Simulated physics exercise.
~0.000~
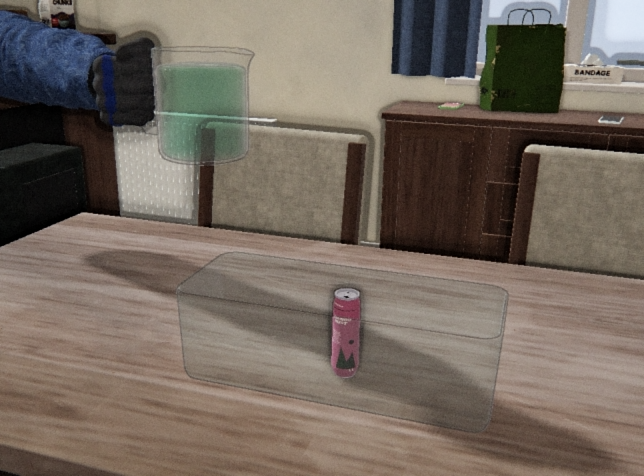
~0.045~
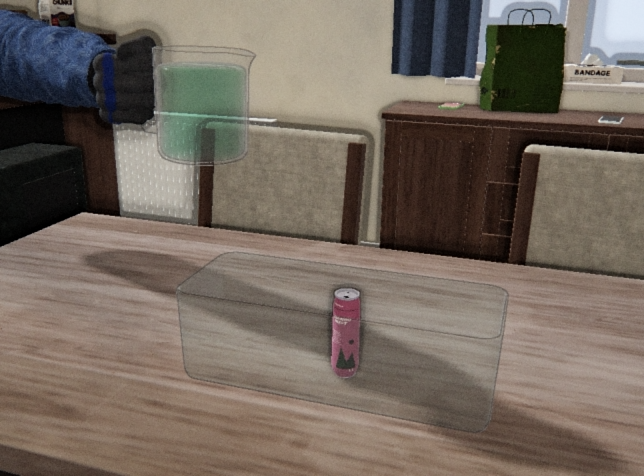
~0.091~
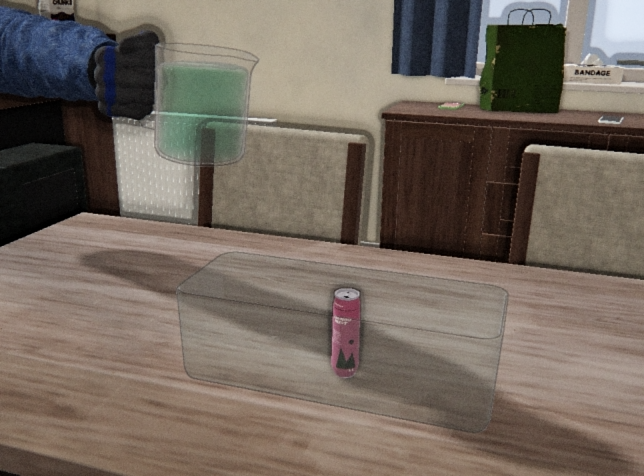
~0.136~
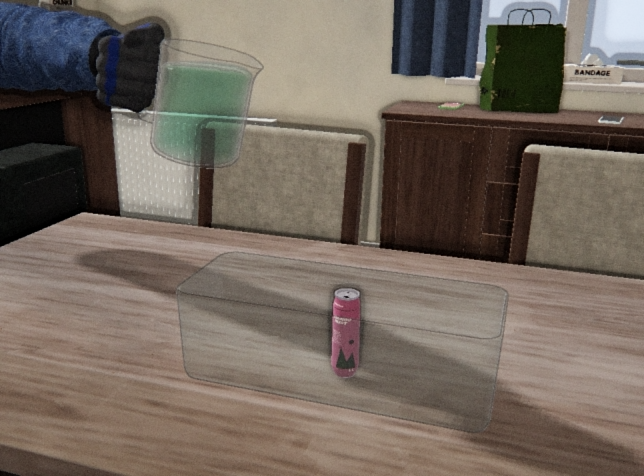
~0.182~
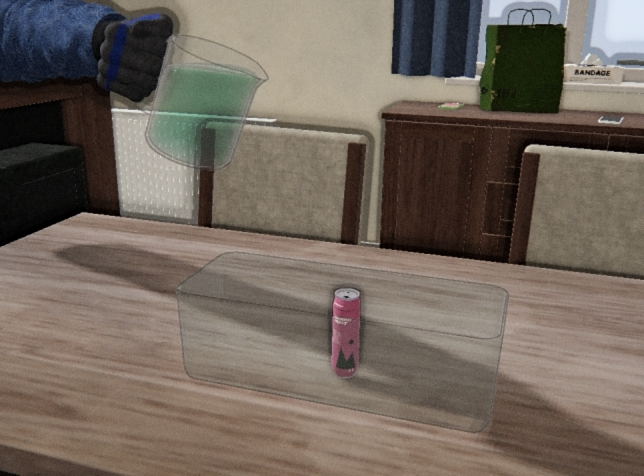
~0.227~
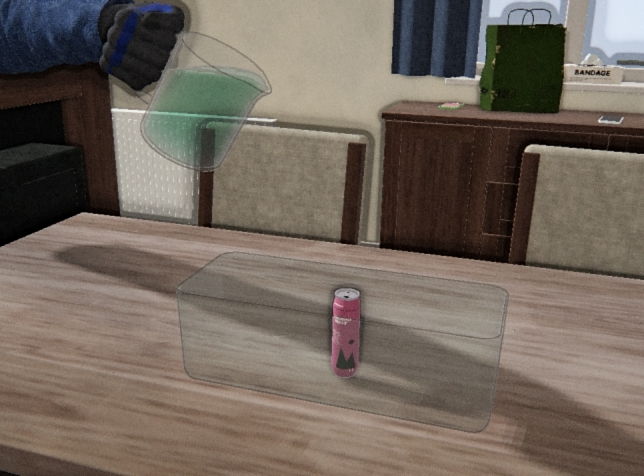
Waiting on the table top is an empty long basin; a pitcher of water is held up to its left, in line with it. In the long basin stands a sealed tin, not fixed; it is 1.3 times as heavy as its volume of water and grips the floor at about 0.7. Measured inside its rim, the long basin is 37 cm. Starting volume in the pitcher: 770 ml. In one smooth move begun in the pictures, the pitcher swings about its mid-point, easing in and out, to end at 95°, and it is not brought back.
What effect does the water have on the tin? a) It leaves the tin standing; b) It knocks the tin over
(b) It knocks the tin over.
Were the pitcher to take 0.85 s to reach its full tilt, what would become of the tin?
The tin tips over.
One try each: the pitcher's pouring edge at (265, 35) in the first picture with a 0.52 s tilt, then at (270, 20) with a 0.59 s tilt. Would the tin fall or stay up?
Try 1: Still standing; try 2: Still standing.
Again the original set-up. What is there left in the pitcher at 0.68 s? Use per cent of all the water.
I reckon near 28 per cent still sits there.
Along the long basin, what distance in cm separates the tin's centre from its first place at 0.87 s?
About 7 cm.
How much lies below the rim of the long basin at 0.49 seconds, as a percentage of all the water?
About 4 per cent.
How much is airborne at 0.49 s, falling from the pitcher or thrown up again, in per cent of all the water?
Near 30 per cent at that time.
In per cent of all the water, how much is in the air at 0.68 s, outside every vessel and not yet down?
Close to 28 in every hundred parts.
By 0.49 s the tilt is 88° and 66 per cent is still to pour; the tin stands where it began.
By 0.68 s the tilt is 95° and 27 per cent is still to pour; the tin stands 1 cm from where it began.
By 0.87 s the tilt is 95° and 11 per cent is still to pour; the tin leans 22°.
By 1.09 s the tilt is 95° and 4 per cent is still to pour; the tin lies on its side.
At rest the tin lies on its side.
